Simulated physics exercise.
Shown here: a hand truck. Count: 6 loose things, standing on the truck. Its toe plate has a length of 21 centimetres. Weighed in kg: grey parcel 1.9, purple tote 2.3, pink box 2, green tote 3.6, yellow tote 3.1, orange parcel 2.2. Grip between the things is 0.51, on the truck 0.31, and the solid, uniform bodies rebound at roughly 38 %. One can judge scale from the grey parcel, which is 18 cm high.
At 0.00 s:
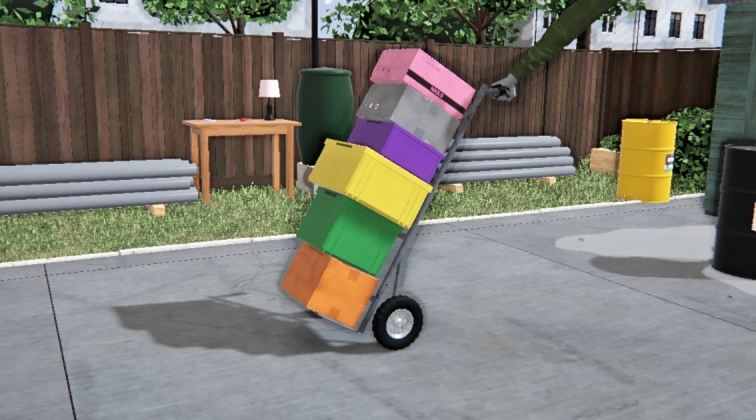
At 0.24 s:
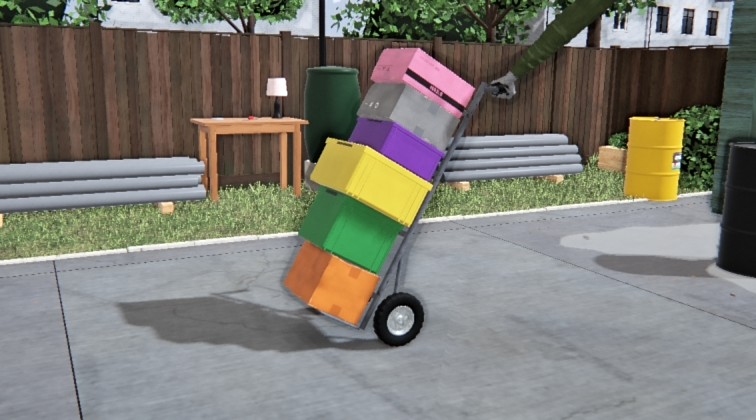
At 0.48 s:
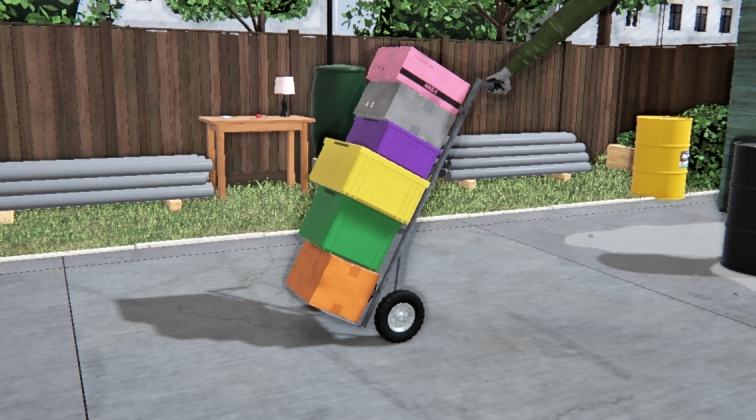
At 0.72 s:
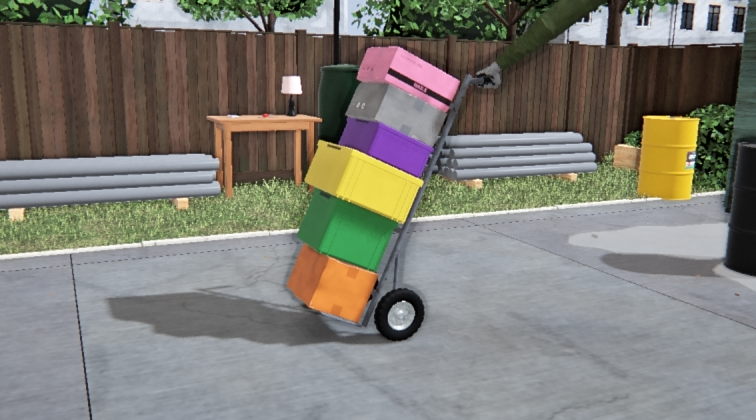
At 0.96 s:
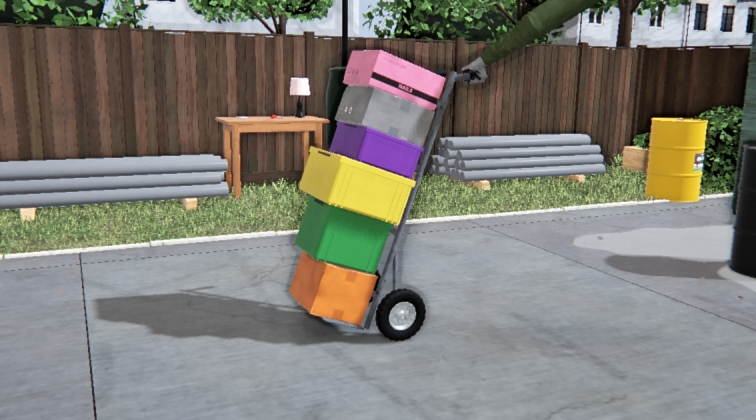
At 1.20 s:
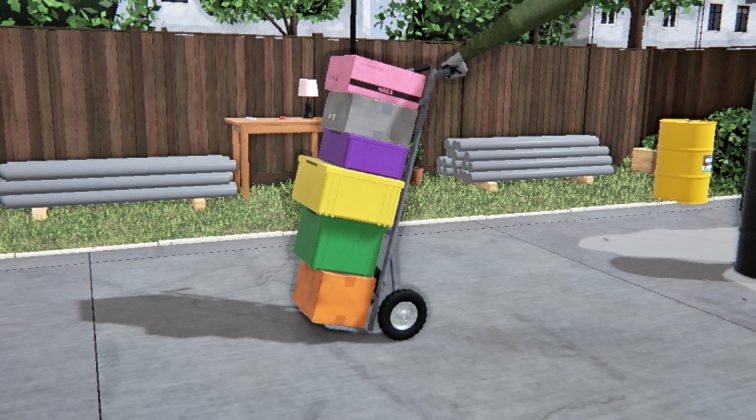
In a paved yard beside a wooden fence, a gloved hand held a hand truck stacked with six colourful boxes, leaning well back to the right at first, then pushed it gradually more upright.
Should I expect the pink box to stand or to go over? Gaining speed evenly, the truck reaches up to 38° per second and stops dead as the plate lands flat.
Expect it to go over.
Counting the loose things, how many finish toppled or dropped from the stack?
The count comes out at 6.
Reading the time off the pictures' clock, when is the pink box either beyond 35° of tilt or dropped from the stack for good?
Near 2.3 s.
After 2.10 s, truck upright; pink box 16° off its base near (252, 99); grey parcel 17° off its base; purple tote 16° off its base.
After 2.50 s, truck upright; grey parcel, purple tote, pink box and yellow tote now dropped from the stack; green tote 47° off its base; orange parcel 47° off its base.
After 2.80 s, truck upright; green tote now dropped from the stack; orange parcel on its side.
After 3.30 s, truck upright; orange parcel on its side.
In the end (4.9 s), dropped from the stack and tipped over, grey parcel, purple tote, pink box, green tote and yellow tote; toppled on the truck, orange parcel.
